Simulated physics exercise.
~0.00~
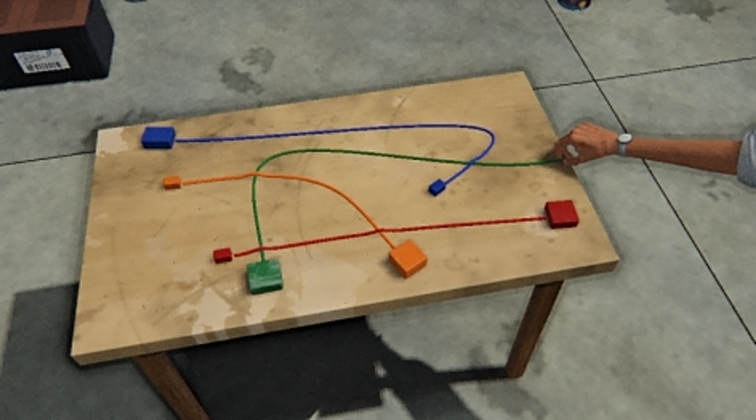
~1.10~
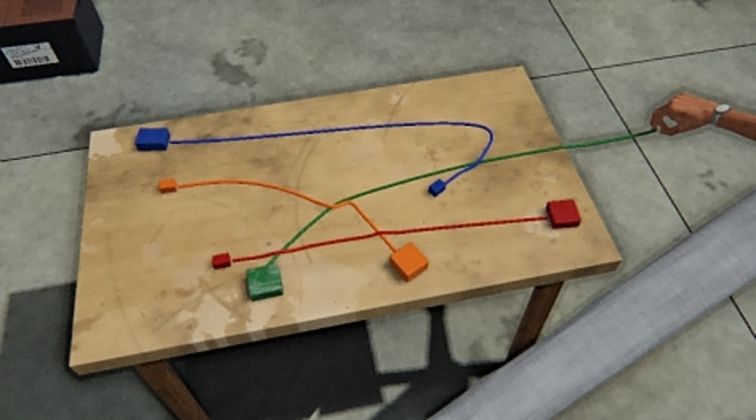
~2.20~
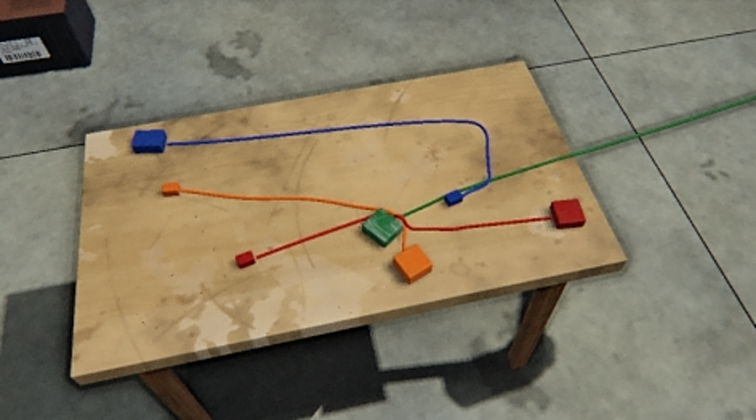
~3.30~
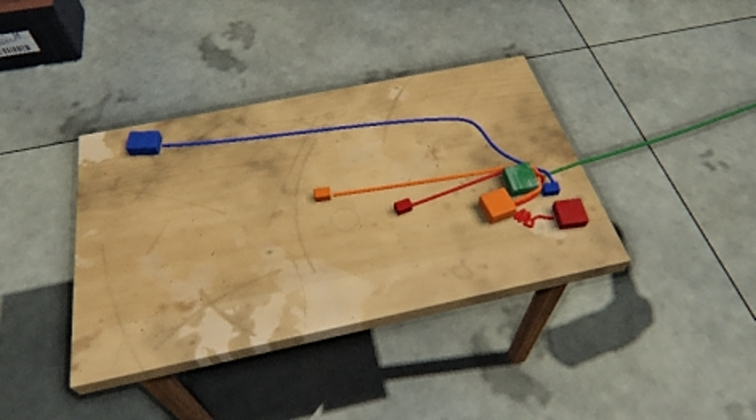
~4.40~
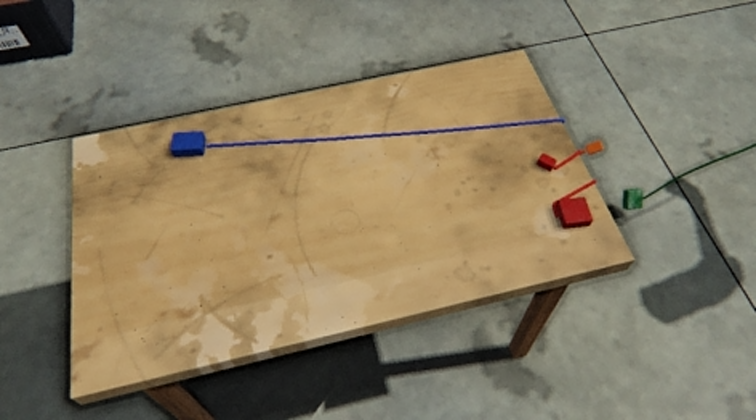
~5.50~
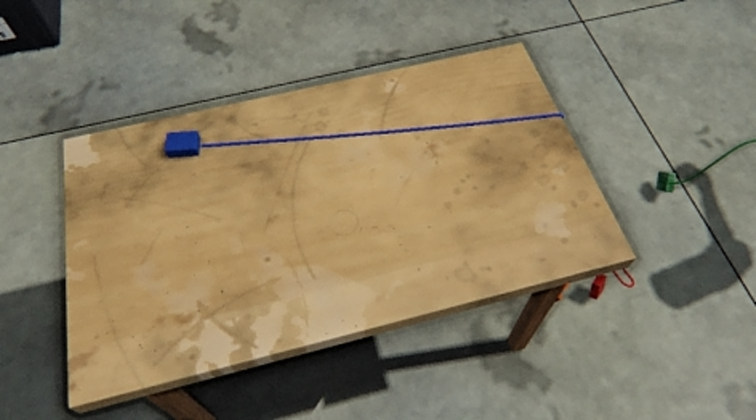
A green lead was pulled off to the right by a hand, dragging its charger across the wooden workbench and sweeping up the orange and red leads until they went over the right edge, while the blue block stayed on top, its cord stretched straight.
